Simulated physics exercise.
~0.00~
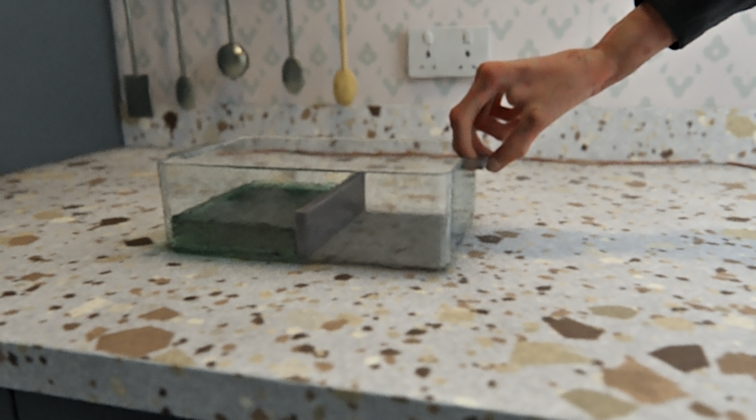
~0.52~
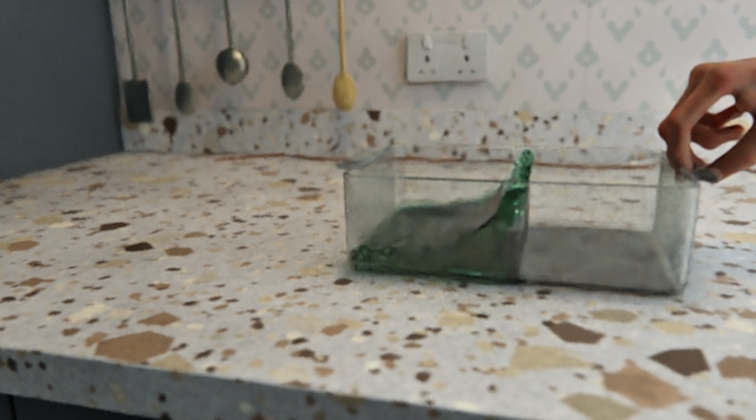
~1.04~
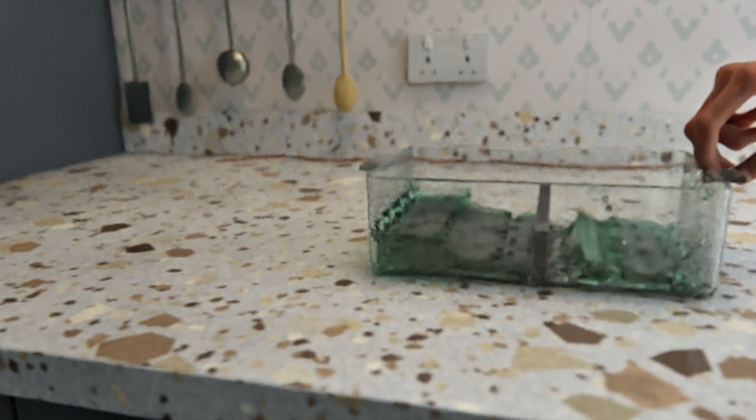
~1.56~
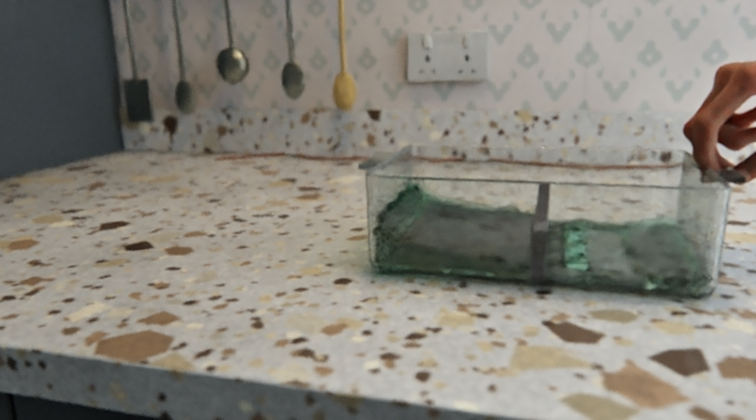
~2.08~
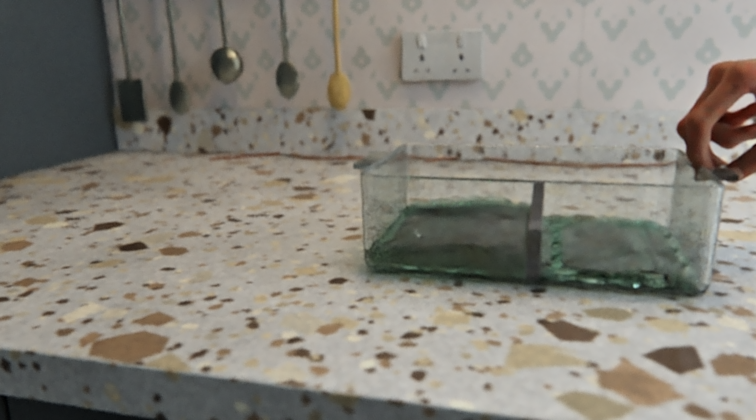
The clip shows a hand pulling a clear, divided container to the right across a speckled counter, making the green-tinted liquid in its left part surge up and over the divider, until the container rests with liquid settling on both sides, the hand still at its right end.
